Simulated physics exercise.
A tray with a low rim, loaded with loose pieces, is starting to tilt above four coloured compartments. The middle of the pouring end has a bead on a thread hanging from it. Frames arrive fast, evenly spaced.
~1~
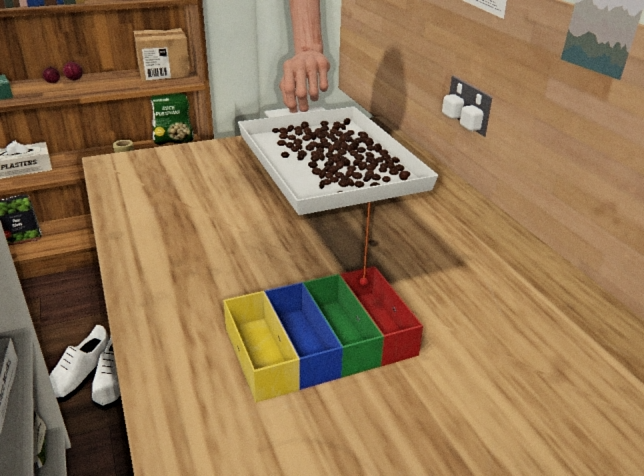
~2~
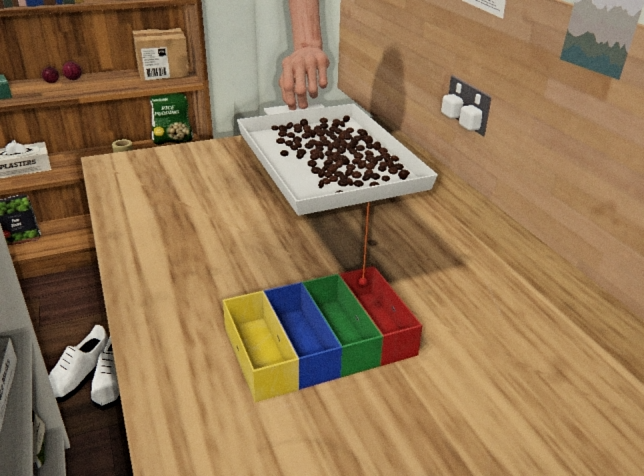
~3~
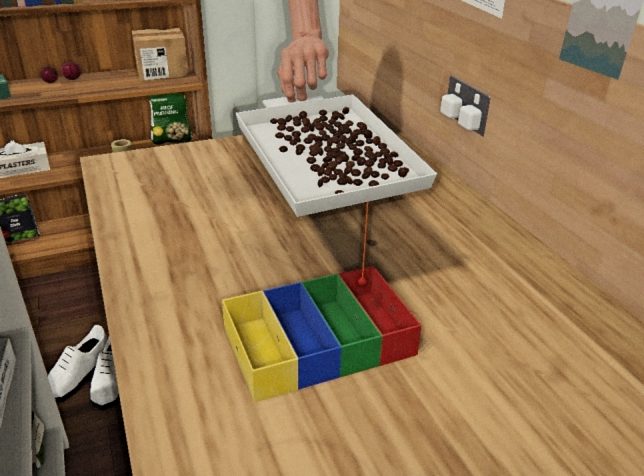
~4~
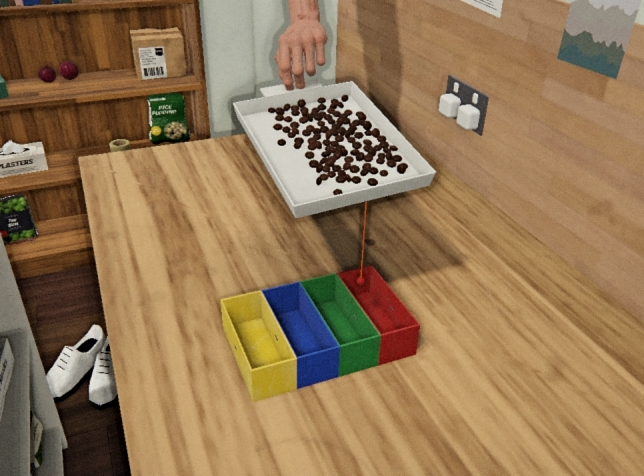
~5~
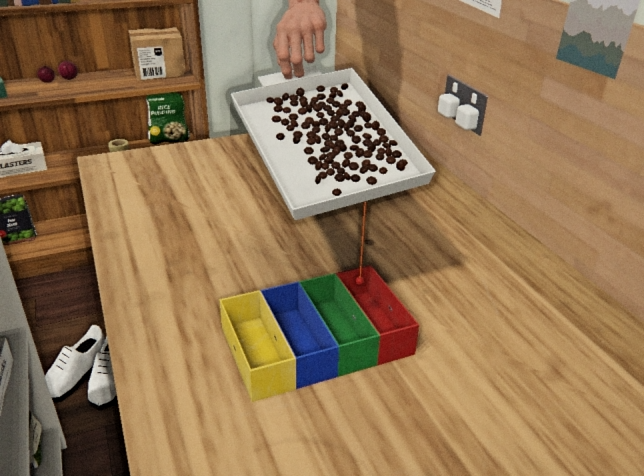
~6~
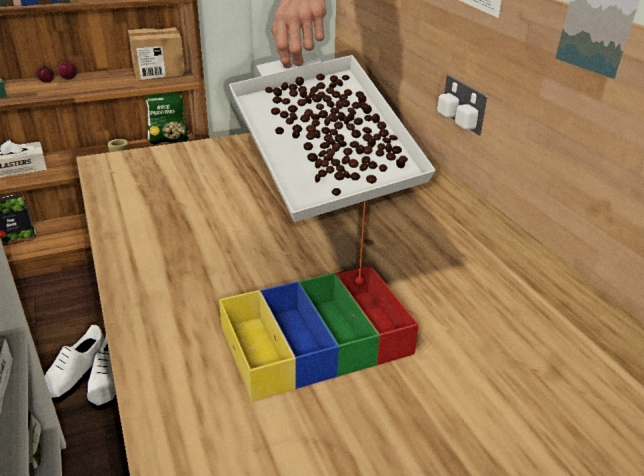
A white tray of small dark brown pieces started out nearly level above yellow, blue, green and red compartments, then its back edge rose gradually beside a hand, tilting the front toward the left corner.
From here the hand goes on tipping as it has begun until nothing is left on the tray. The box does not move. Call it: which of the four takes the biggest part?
The blue compartment.
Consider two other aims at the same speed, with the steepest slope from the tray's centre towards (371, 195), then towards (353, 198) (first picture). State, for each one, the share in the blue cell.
Shares: About 0 in a hundred, then about 20 in a hundred.
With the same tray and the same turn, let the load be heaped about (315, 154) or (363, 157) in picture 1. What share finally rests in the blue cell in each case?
The first gives 70 %, the second 50 %.
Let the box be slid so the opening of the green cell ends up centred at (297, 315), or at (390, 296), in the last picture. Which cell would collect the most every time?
First: The green cell. Second: The cell in yellow.
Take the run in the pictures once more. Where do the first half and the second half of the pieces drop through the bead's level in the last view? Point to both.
For the early half I get (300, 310), and for the late half (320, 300).
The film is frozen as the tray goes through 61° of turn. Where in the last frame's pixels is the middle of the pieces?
Somewhere about pixel (324, 189).
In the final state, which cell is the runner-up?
Ranked number two: The green one.
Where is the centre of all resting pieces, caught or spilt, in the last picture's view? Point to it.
Near (309, 345).
Just after the last frame, tray tipped steeply; almost all on the tray; just a few falling or outside the box.
A moment on, tray tipped right over; roughly a third on the tray; roughly a third in the blue cell; about a tenth in the green cell; just a few in the yellow cell; just a few in the red cell; roughly a quarter falling or outside the box.
Further on, tray tipped past a quarter turn; roughly two thirds in the blue cell; roughly a quarter in the green cell; about a tenth in the red cell; just a few in the yellow cell; about a tenth falling or outside the box.
When it is over, tray tipped past a quarter turn; roughly two thirds in the blue cell; roughly a quarter in the green cell; about a tenth in the red cell; just a few in the yellow cell; about a tenth outside the box.
